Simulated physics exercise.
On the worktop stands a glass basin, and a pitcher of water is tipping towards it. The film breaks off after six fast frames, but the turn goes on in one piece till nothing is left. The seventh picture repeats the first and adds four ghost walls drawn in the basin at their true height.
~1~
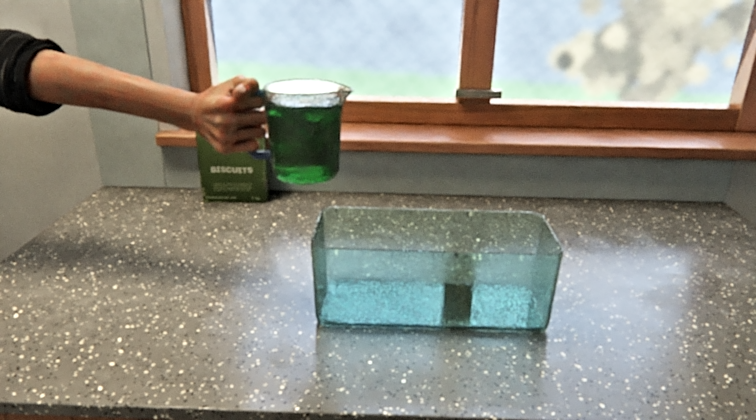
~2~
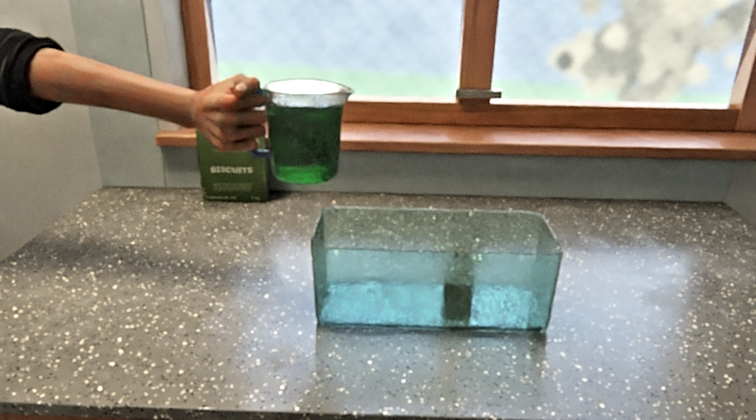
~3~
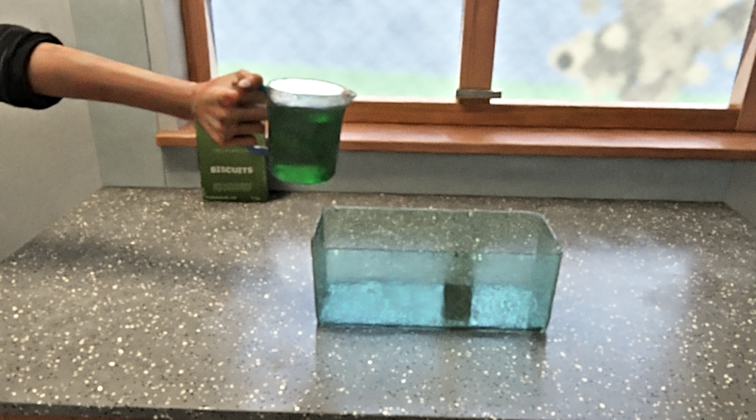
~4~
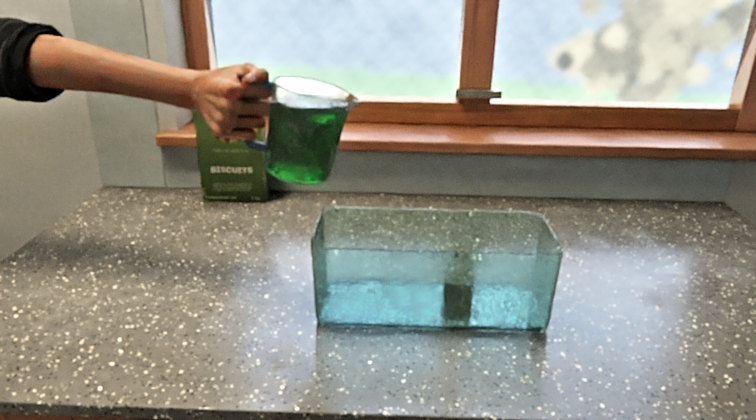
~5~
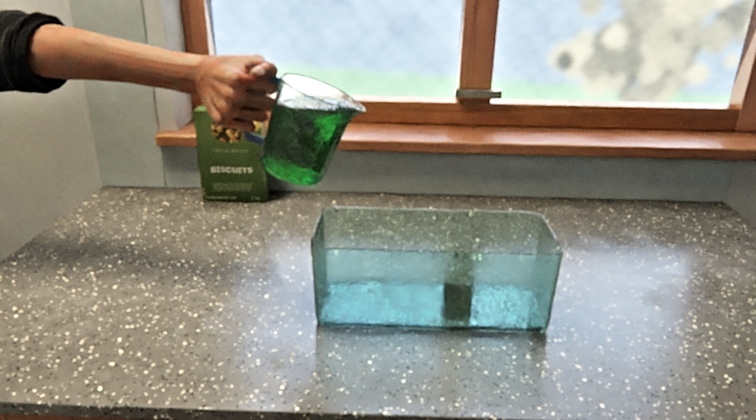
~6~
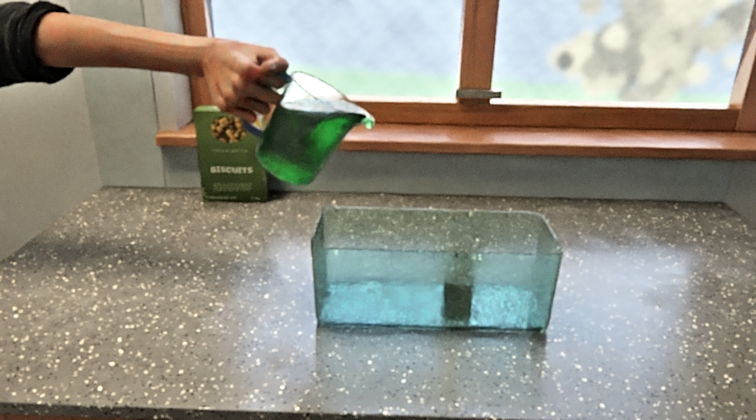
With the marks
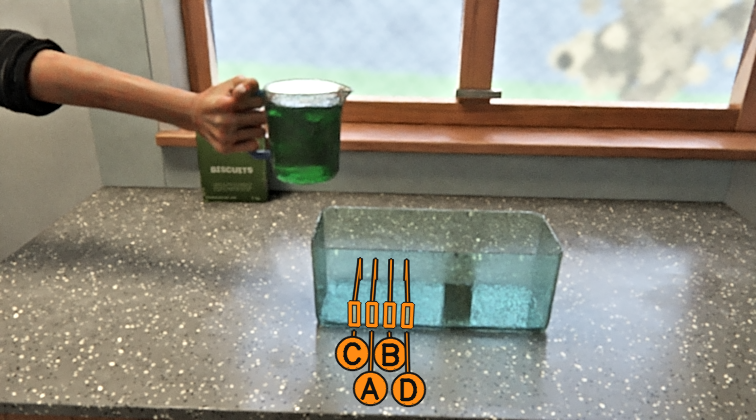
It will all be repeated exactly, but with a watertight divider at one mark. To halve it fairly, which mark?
It is D.
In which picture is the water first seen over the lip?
In picture 6.
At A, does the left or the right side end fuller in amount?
More ends on the right.
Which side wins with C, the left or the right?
The right side.
On the marked copy, A at (371, 331); B at (389, 332); C at (354, 331); D at (406, 333).
If A is chosen, about 6 % ends left of the wall and 93 % right of it.
If B is chosen, about 18 % ends left of the wall and 82 % right of it.
If C is chosen, about 6 % ends left of the wall and 93 % right of it.
If D is chosen, about 45 % ends left of the wall and 54 % right of it.
